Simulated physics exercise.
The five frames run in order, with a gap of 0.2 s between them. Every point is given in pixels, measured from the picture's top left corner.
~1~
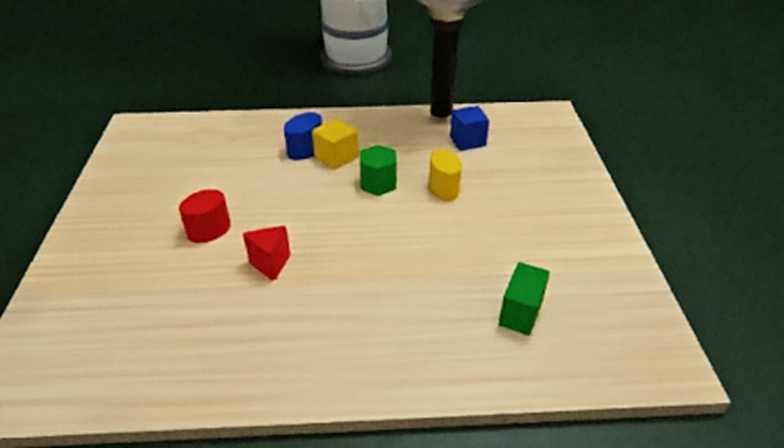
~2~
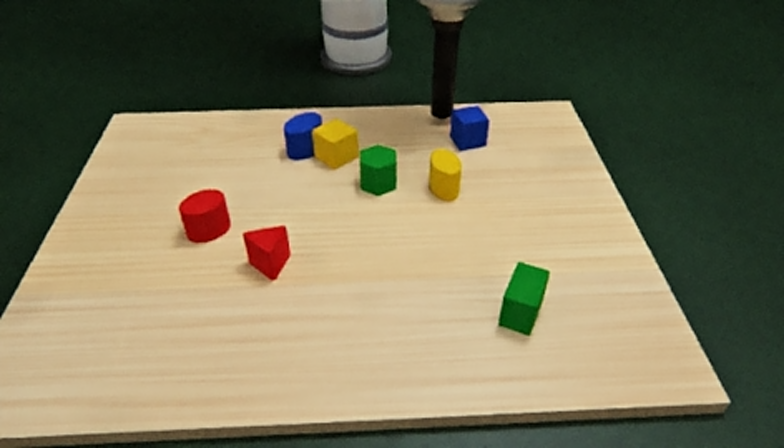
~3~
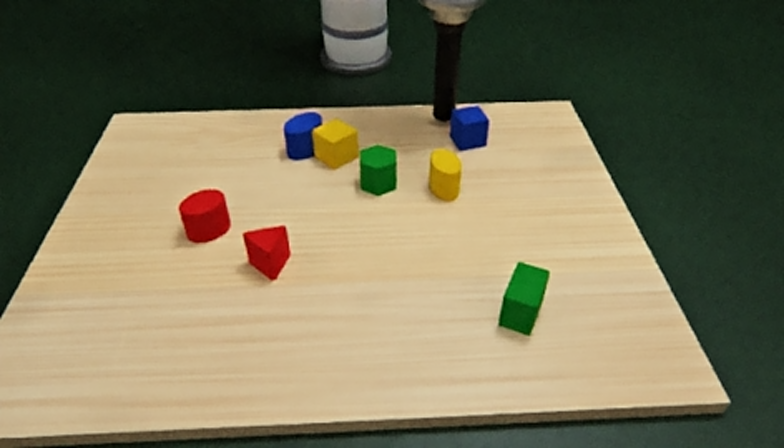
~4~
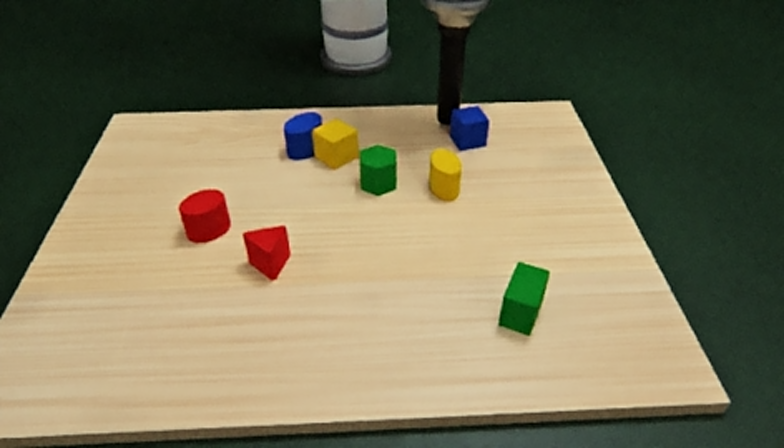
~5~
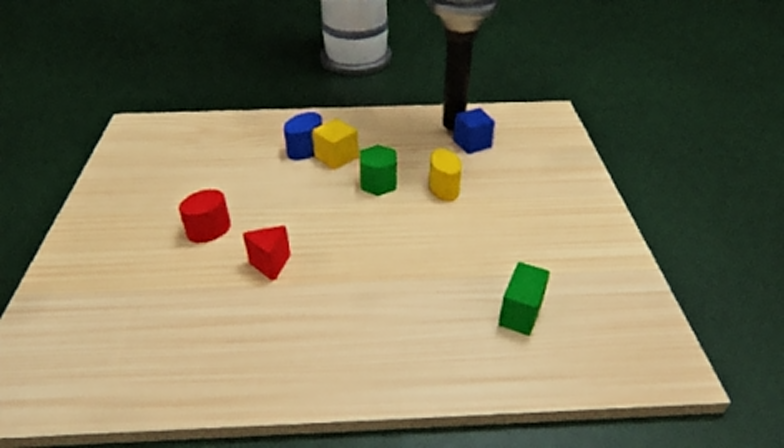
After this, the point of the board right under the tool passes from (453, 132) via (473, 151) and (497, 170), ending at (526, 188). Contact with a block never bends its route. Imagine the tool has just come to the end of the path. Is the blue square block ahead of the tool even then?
The answer is no.
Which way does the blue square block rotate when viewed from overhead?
The twist is anticlockwise.
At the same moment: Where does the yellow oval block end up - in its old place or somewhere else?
It keeps its position.
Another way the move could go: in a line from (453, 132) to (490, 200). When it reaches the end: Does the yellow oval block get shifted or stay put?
It holds its position.
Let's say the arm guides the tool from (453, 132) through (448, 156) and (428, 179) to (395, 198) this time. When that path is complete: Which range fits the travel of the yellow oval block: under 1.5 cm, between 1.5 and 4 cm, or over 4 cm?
The answer is 1.5 to 4 cm.
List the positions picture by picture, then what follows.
The first frame shows tip of the tool (441, 112), middles of tops, yellow oval block (446, 160), blue square block (471, 114).
The second frame shows tool (442, 113), nothing pushed.
The third frame shows tool (444, 115), nothing pushed.
The fourth frame shows tool (448, 119), nothing pushed.
The fifth frame shows tool (454, 124), yellow oval block (446, 160), blue square block (476, 117).
On the path given first. One third of the way, tool (474, 143); blue square block (503, 130), turned 45° anticlockwise.
Two thirds of the way, tool (498, 161); blue square block (527, 138), turned 90° anticlockwise.
At the end, tool (527, 180); yellow oval block unmoved; blue square block (532, 138), turned 100° anticlockwise.
